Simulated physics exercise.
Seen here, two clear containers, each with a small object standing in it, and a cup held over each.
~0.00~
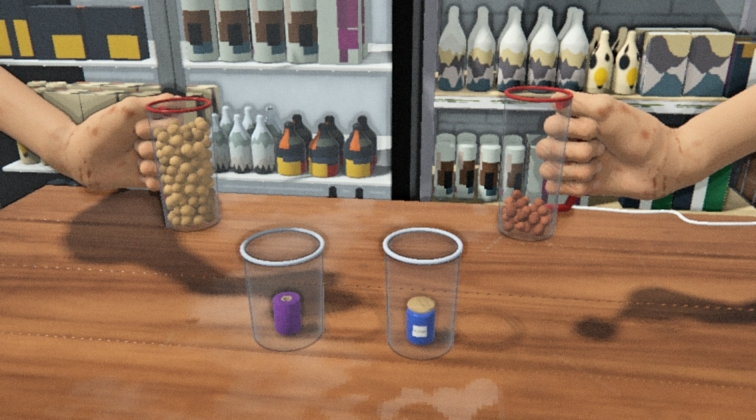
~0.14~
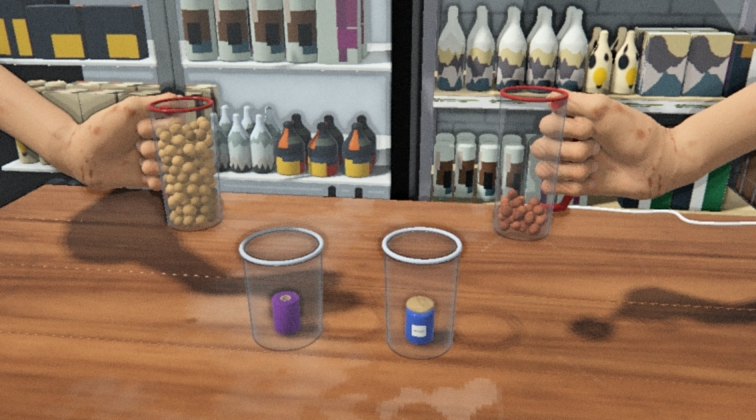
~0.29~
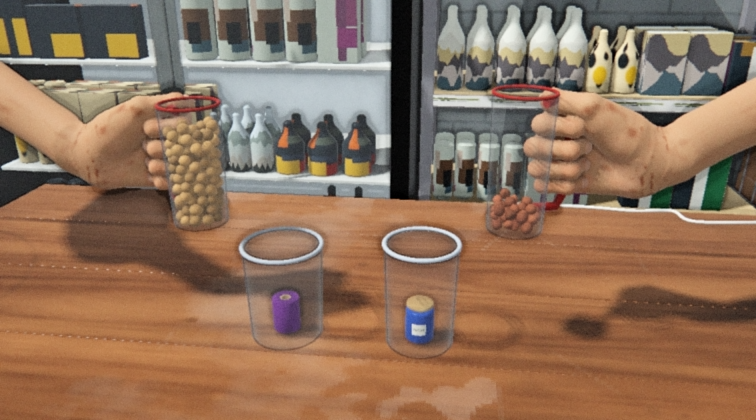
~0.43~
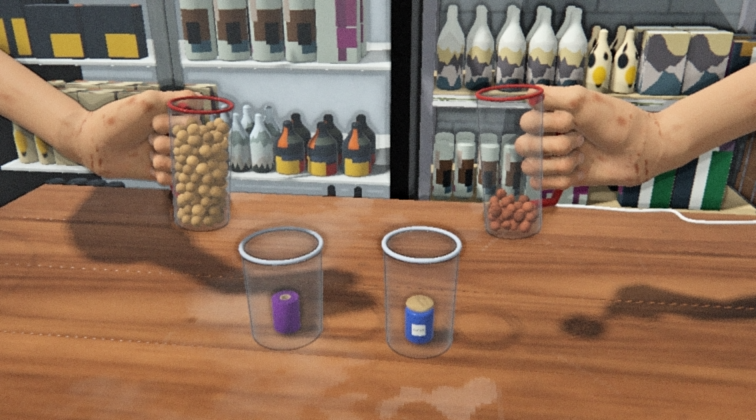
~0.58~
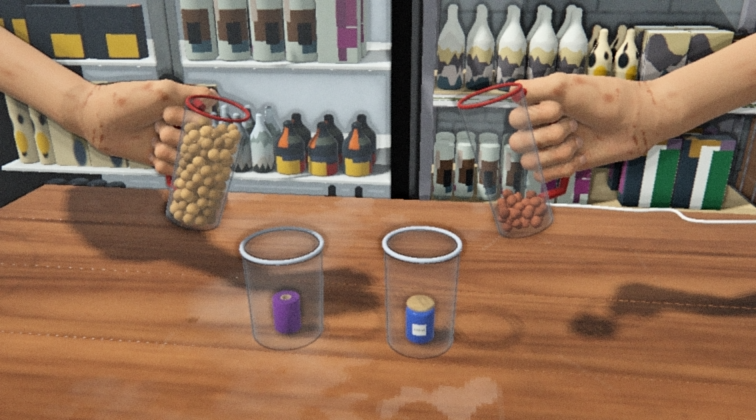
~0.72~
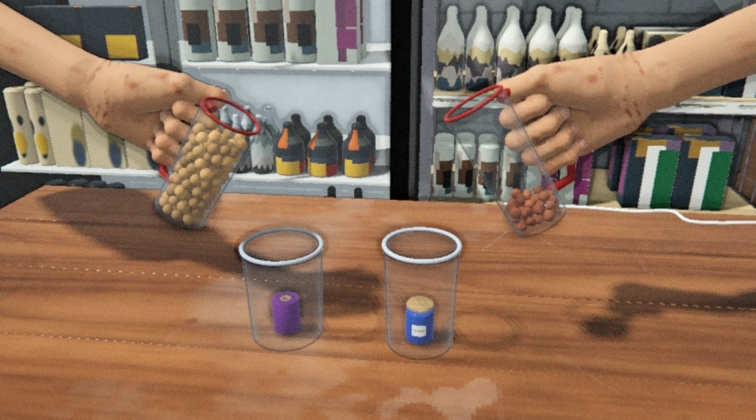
In the video, two hands hold clear cups, the left nearly full of tan beads and the right partly filled with reddish pellets, shift them slightly inward, then tilt them toward each other above two glasses containing small objects.
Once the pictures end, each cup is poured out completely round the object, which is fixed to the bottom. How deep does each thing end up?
In the end the left object ends up hidden, and the right object stands proud of the pile.
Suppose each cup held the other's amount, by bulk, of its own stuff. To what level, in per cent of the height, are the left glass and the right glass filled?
Left: 15 %. Right: 70 %.
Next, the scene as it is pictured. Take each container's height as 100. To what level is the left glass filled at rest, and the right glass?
Left: 60 %. Right: 25 %.
Around 1.10 s, left glass empty, all of its cupful still in the cup; right glass empty, all of its cupful still in the cup.
Around 1.50 s, left glass nearly empty, most of its cupful still in the cup; right glass empty, all of its cupful still in the cup.
Around 1.97 s, left glass half full, none of its cupful still in the cup; right glass nearly empty, none of its cupful still in the cup.
Finally (2.6 s), left glass two thirds full (surface near (284, 280)), nothing beside it; right glass a quarter full (surface near (420, 315)), nothing beside it; the left thing is covered; the right thing is still showing.
